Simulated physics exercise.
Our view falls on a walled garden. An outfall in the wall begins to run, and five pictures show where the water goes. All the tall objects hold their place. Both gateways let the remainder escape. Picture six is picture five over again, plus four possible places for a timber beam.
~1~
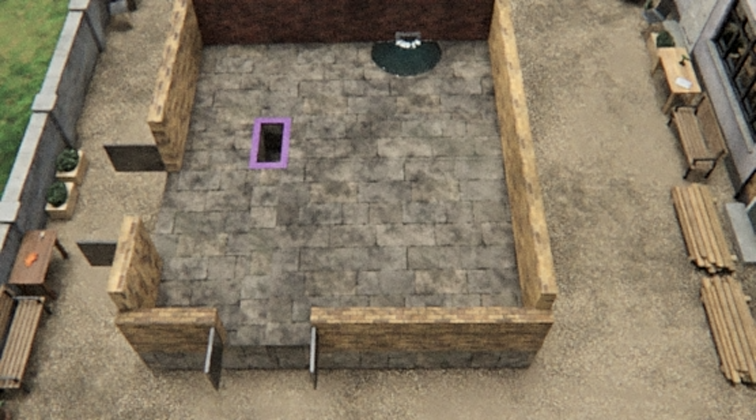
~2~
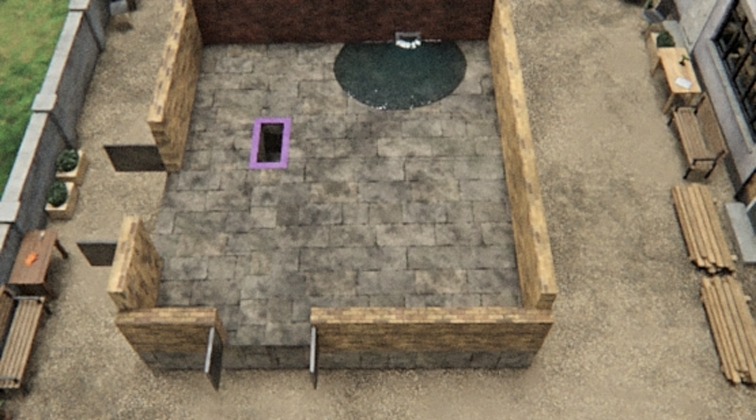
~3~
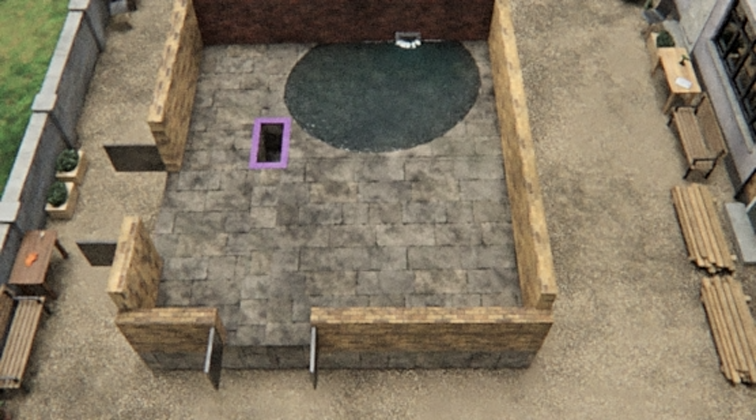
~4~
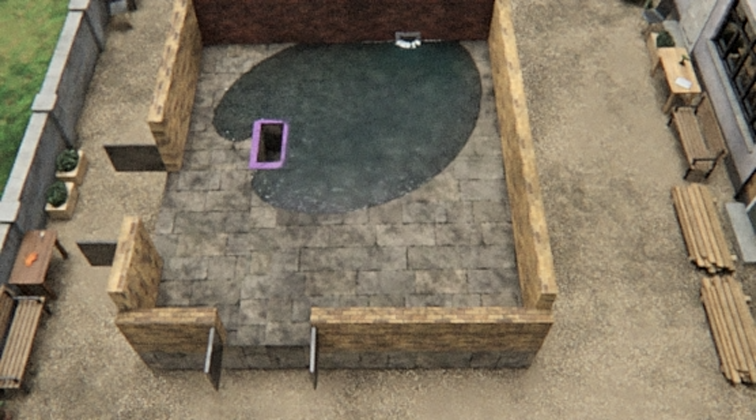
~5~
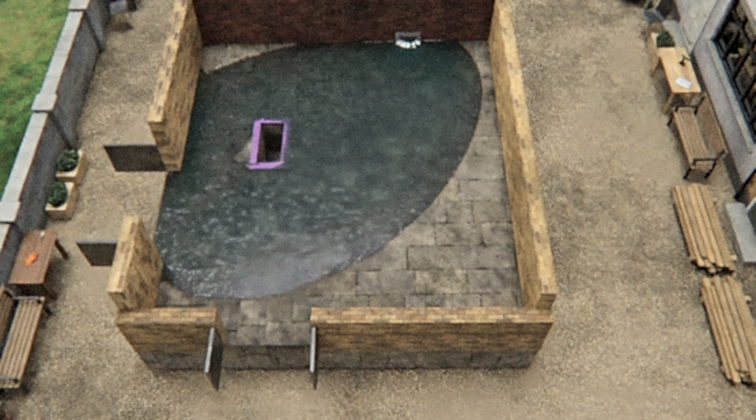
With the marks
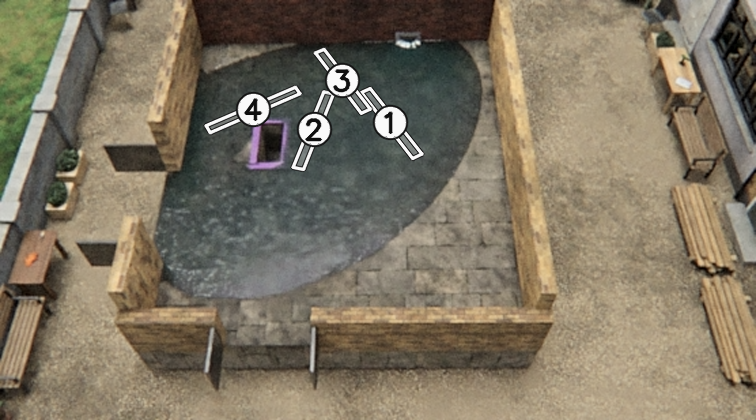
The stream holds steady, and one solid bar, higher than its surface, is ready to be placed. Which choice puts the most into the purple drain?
Position 4 does it best.
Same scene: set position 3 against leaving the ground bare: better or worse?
Worse.
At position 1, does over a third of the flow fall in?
No.
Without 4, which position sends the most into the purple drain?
The answer is 1.
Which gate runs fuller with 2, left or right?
More leaves on the left.
On the marked copy, 1 from (365, 90) to (417, 156); 2 from (298, 168) to (328, 92); 3 from (319, 51) to (365, 111); 4 from (208, 129) to (297, 90).
If 1 is chosen, about 16 % of the stream runs into the purple drain, about 84 % out by the gates.
If 2 is chosen, about 4 % of the stream runs into the purple drain, about 96 % out by the gates.
If 3 is chosen, about 5 % of the stream runs into the purple drain, about 95 % out by the gates.
If 4 is chosen, about 31 % of the stream runs into the purple drain, about 69 % out by the gates.
